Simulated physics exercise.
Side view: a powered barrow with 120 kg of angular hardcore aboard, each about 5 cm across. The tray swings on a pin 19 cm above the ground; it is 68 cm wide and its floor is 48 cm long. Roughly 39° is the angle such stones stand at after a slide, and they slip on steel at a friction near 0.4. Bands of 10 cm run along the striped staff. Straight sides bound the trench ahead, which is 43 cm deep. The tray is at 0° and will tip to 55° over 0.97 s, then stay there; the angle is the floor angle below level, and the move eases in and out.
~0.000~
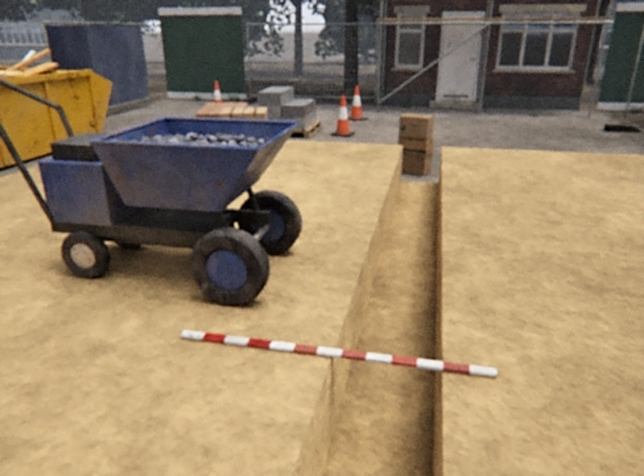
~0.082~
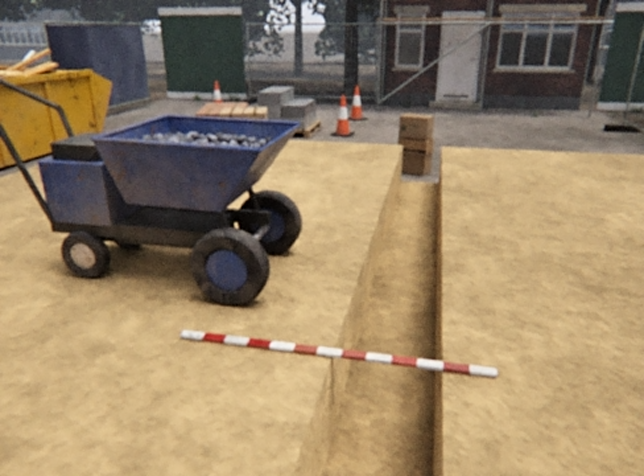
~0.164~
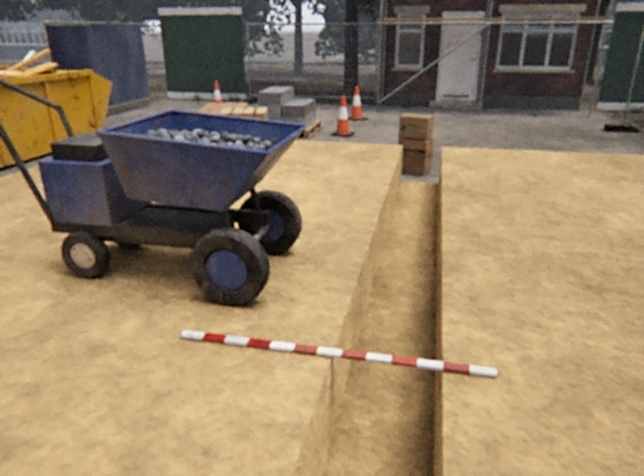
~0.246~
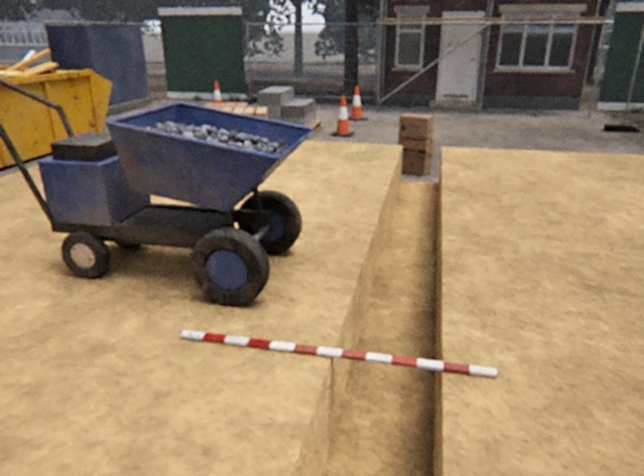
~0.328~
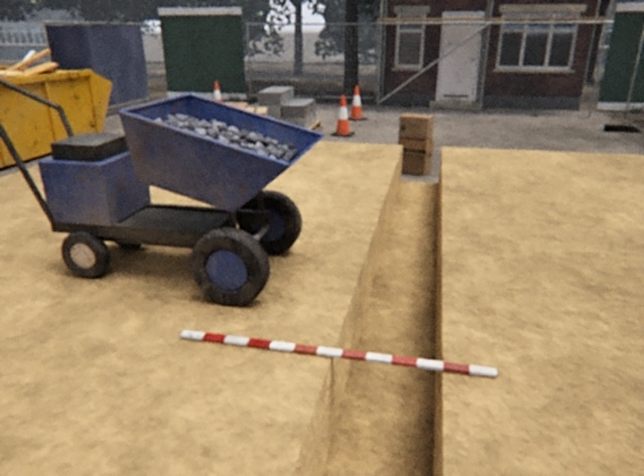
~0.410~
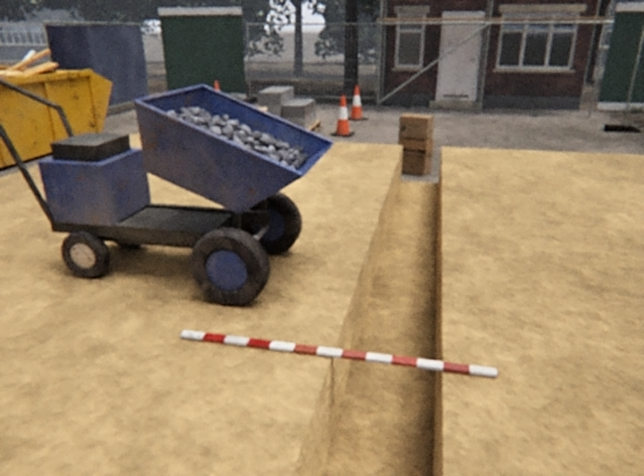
On a building site, a parked blue barrow's stone-filled tray tilts steadily down to the right.
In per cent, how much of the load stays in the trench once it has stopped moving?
I would say about 15 per cent.
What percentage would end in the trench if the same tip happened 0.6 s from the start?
Near 25 per cent.
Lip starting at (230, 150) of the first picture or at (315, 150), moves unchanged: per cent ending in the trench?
About 15 and 5 per cent.
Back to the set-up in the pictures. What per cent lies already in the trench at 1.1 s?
0 per cent, give or take.
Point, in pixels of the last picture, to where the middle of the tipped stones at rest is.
The middle should be near (406, 368).
After 0.7 s the floor is at 47°; 100 % in the tray; the foremost stones are at (324, 202).
After 1.1 s the floor is at 55°; 97 % in the tray, 2 % in the trench; the foremost stones are at (387, 252).
After 1.4 s the floor is at 55°; 89 % in the tray, 11 % in the trench; the foremost stones are at (431, 380).
After 3.4 s the floor is at 55°; 85 % in the tray, 15 % in the trench; the foremost stones are at (431, 377).
